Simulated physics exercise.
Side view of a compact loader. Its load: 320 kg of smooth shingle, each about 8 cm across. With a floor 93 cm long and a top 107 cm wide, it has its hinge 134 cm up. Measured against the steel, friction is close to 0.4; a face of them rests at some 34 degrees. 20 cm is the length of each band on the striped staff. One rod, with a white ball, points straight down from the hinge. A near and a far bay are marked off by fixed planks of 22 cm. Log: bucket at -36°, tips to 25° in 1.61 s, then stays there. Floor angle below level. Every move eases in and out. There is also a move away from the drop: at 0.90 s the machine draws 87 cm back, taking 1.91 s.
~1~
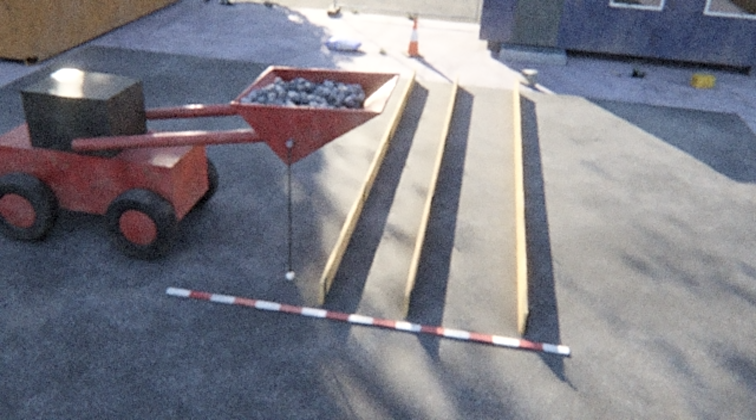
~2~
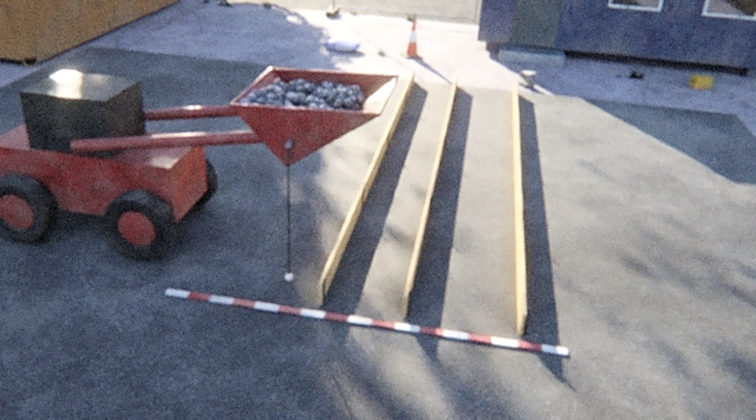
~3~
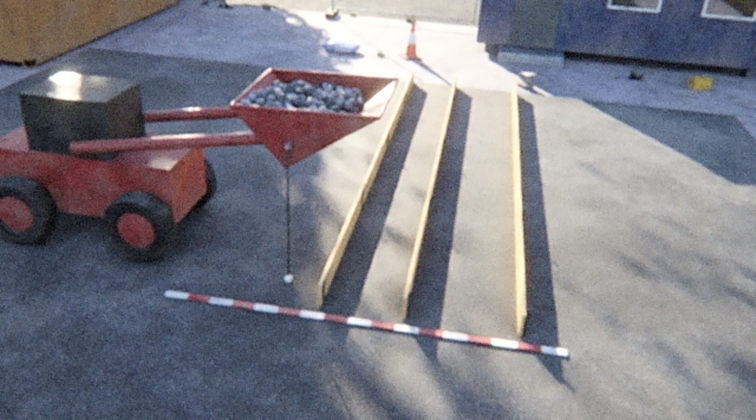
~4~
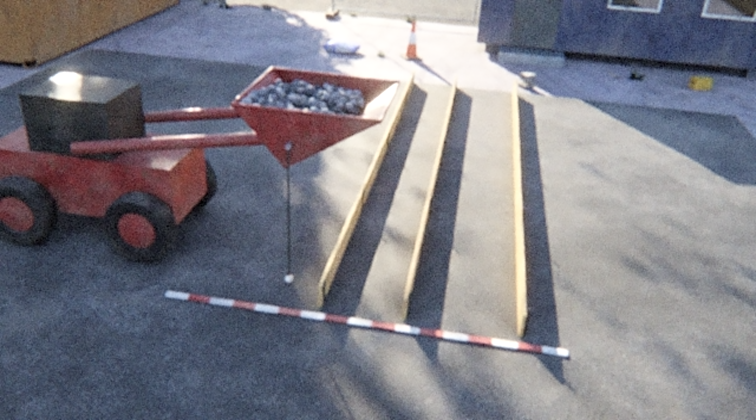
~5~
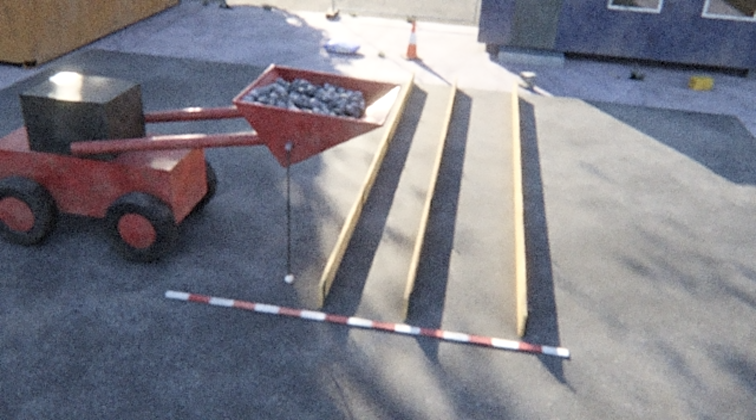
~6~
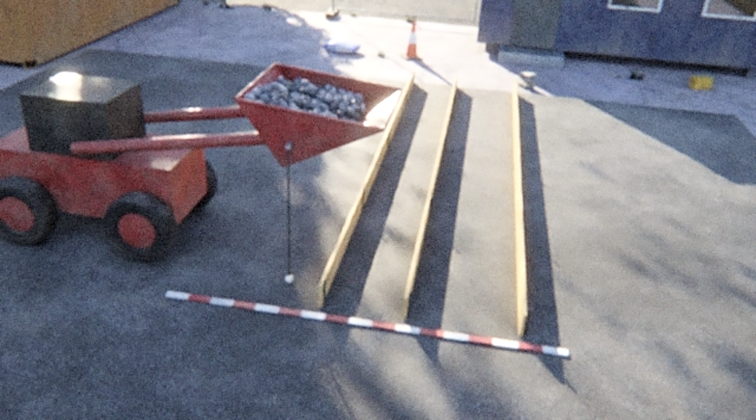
A red bucket heaped with grey stones is held out to the right by a compact red loader with a dark box on top, seen from the side and slightly above on a sunlit paved yard. A white ball hangs on a thin rod below it, near three pale timber strips and a red-and-white pole. The bucket slowly turns a little, its right-hand lip lowering slightly, while loader and camera stay still.
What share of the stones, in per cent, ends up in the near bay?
75 %.
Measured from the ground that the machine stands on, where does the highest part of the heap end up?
Around 26 cm above it, I'd say.
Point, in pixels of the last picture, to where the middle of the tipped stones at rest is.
Their middle lands near (367, 254).
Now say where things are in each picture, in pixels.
Lip at (381, 113), floor tilted -36°, highest stones at (332, 92), in the first frame.
The bucket is at -36°, its lip at (380, 115); the top of the load is at (324, 91), in the second frame.
The bucket is at -34°, its lip at (380, 118); the top of the load is at (316, 93), in the third frame.
The bucket is at -32°, its lip at (381, 121); the top of the load is at (302, 90), in the fourth frame.
The bucket is at -30°, its lip at (383, 126); the top of the load is at (290, 89), in the fifth frame.
The bucket is at -27°, its lip at (384, 130); the top of the load is at (289, 88), in the sixth frame.
A little later the floor is at 16°; 100 % in the bucket; the foremost stones are at (368, 160).
Then the floor is at 25°; 57 % in the bucket, 43 % in the near bay; the foremost stones are at (406, 260).
Later still the floor is at 25°; 0 % in the bucket, 24 % short of the bays, 75 % in the near bay, 1 % in the far bay; the foremost stones are at (425, 263).
In the end the floor is at 25°; 0 % in the bucket, 24 % short of the bays, 75 % in the near bay, 1 % in the far bay; the foremost stones are at (425, 263).
